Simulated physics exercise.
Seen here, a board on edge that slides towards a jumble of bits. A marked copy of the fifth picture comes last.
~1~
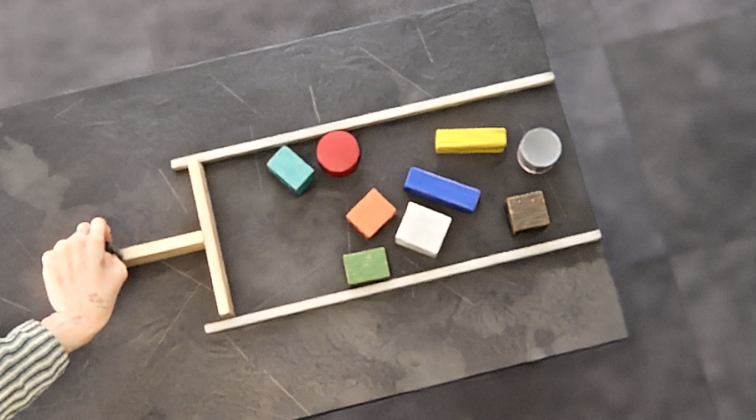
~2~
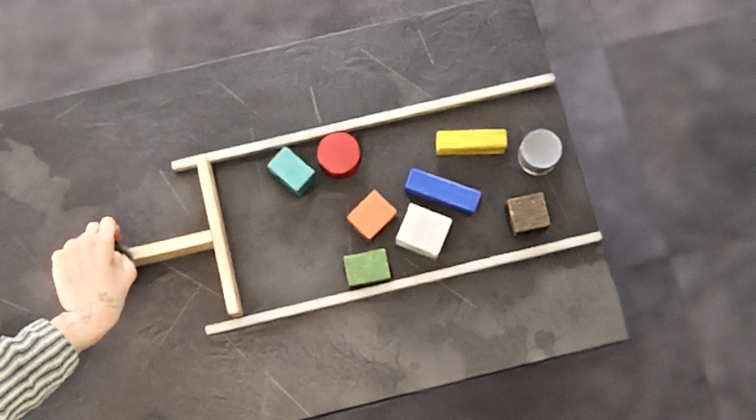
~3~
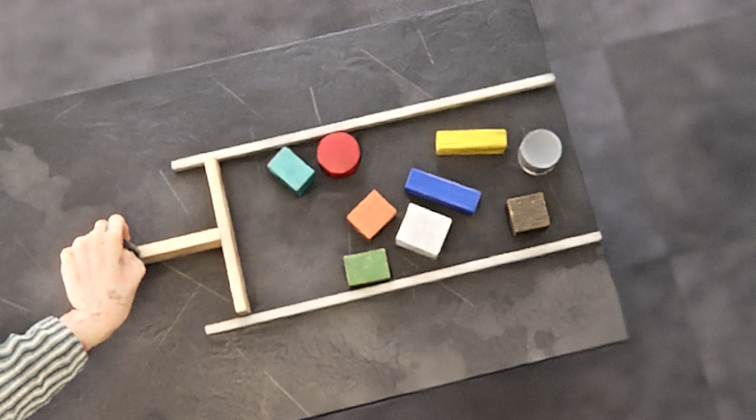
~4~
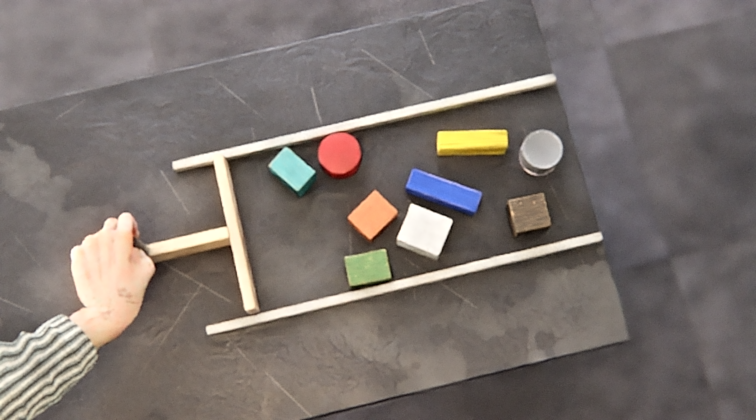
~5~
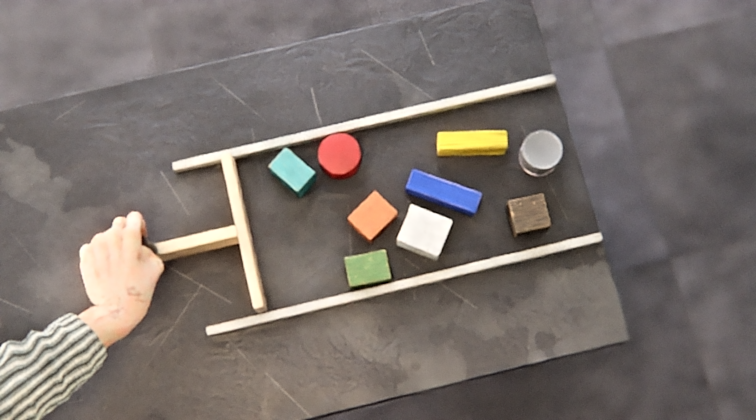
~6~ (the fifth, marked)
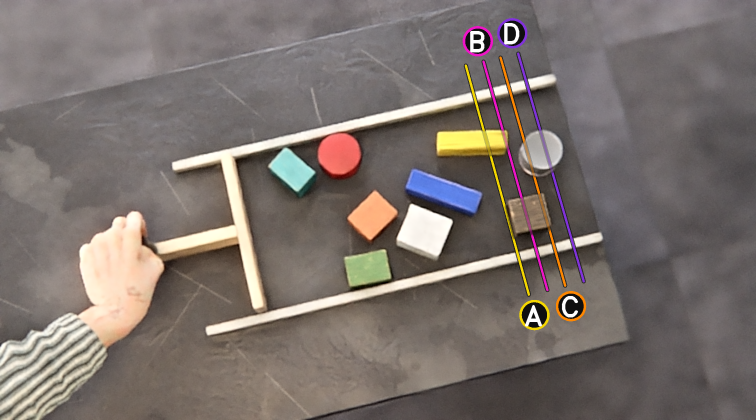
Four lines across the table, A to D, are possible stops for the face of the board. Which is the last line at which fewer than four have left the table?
B is the last line within the limit.
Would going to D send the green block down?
By then, no.
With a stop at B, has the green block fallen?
No.
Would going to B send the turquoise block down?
No.
On the marked copy, A at (497, 177); B at (515, 173); C at (532, 169); D at (550, 165).
Taking B. A third of the way, board (342, 206); green block (382, 266); red tin (381, 148).
Two thirds of the way, board (439, 183); grey tin (575, 165); yellow stick (527, 138).
When it is over, board (515, 165); yellow stick over the edge; black block over the edge; three fallen.
As for the rest, A is within the limit but short; C drops six; D drops six.
